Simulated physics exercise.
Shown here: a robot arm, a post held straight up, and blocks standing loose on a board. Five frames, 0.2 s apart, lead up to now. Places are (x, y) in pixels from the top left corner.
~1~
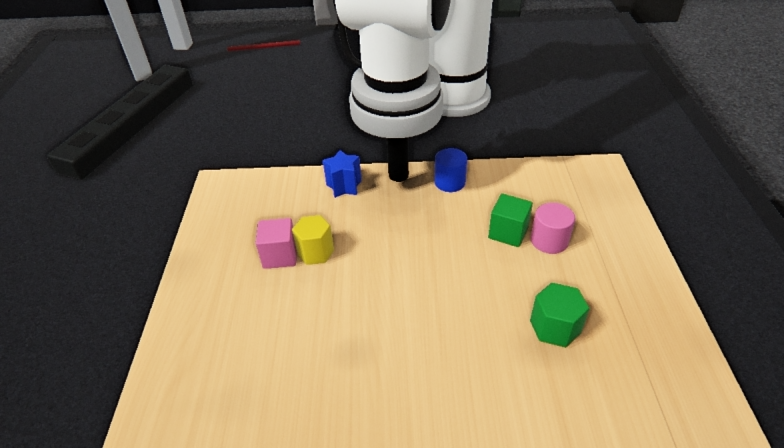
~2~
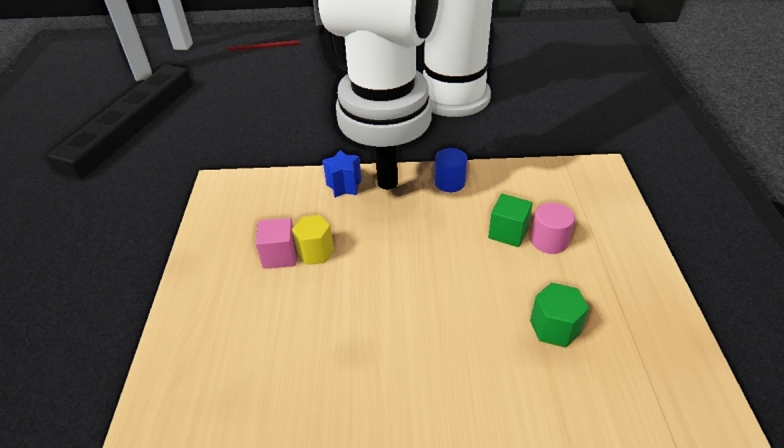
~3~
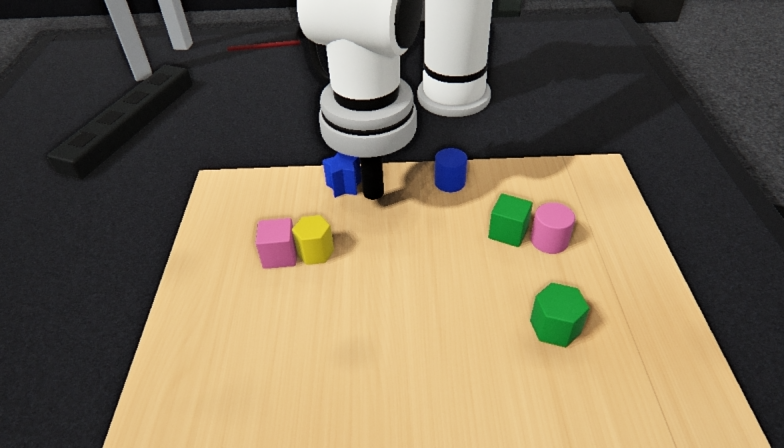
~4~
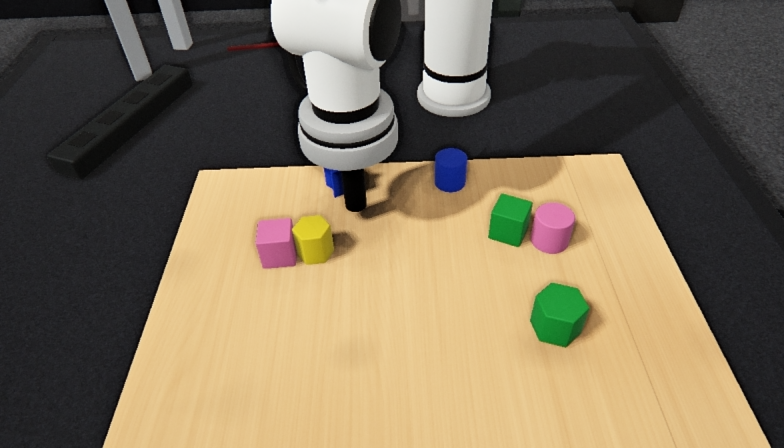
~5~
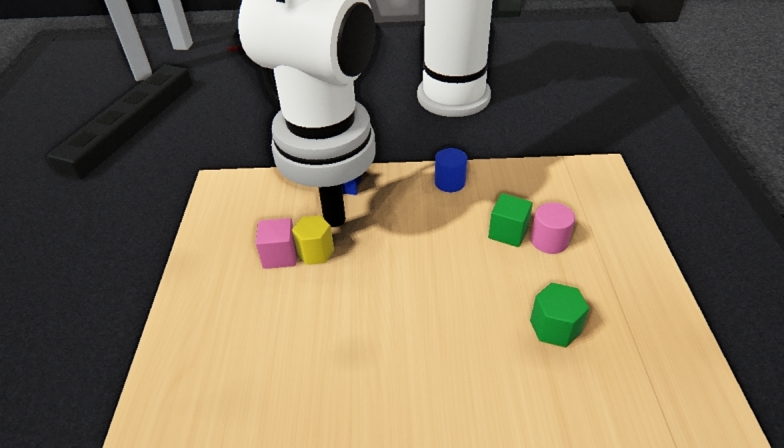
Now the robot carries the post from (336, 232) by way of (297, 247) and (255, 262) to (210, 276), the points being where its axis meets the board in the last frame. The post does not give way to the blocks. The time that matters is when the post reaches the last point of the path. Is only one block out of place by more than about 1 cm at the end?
Answer: No.
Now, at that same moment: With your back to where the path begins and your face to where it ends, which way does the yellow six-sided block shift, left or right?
Goes left.
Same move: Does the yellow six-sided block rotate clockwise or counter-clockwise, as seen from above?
Watching from overhead, you'd notice the yellow six-sided block rotating counter-clockwise.
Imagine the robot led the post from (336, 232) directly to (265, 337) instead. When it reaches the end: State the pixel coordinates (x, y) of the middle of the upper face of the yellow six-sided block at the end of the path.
That would be at about pixel (232, 336).
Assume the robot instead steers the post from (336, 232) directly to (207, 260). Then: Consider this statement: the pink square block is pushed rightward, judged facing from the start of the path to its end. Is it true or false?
This is false.
On the path given first. One third of the way, post (294, 235); pink square block (259, 235); yellow six-sided block (300, 240), turned 65° anticlockwise.
Two thirds of the way, post (250, 252); pink square block (218, 251), turned 30° anticlockwise; yellow six-sided block (299, 241), turned 70° anticlockwise.
At the end, post (205, 265); pink square block (175, 270), turned 55° anticlockwise; yellow six-sided block (299, 241), turned 70° anticlockwise; blue star block not moved.
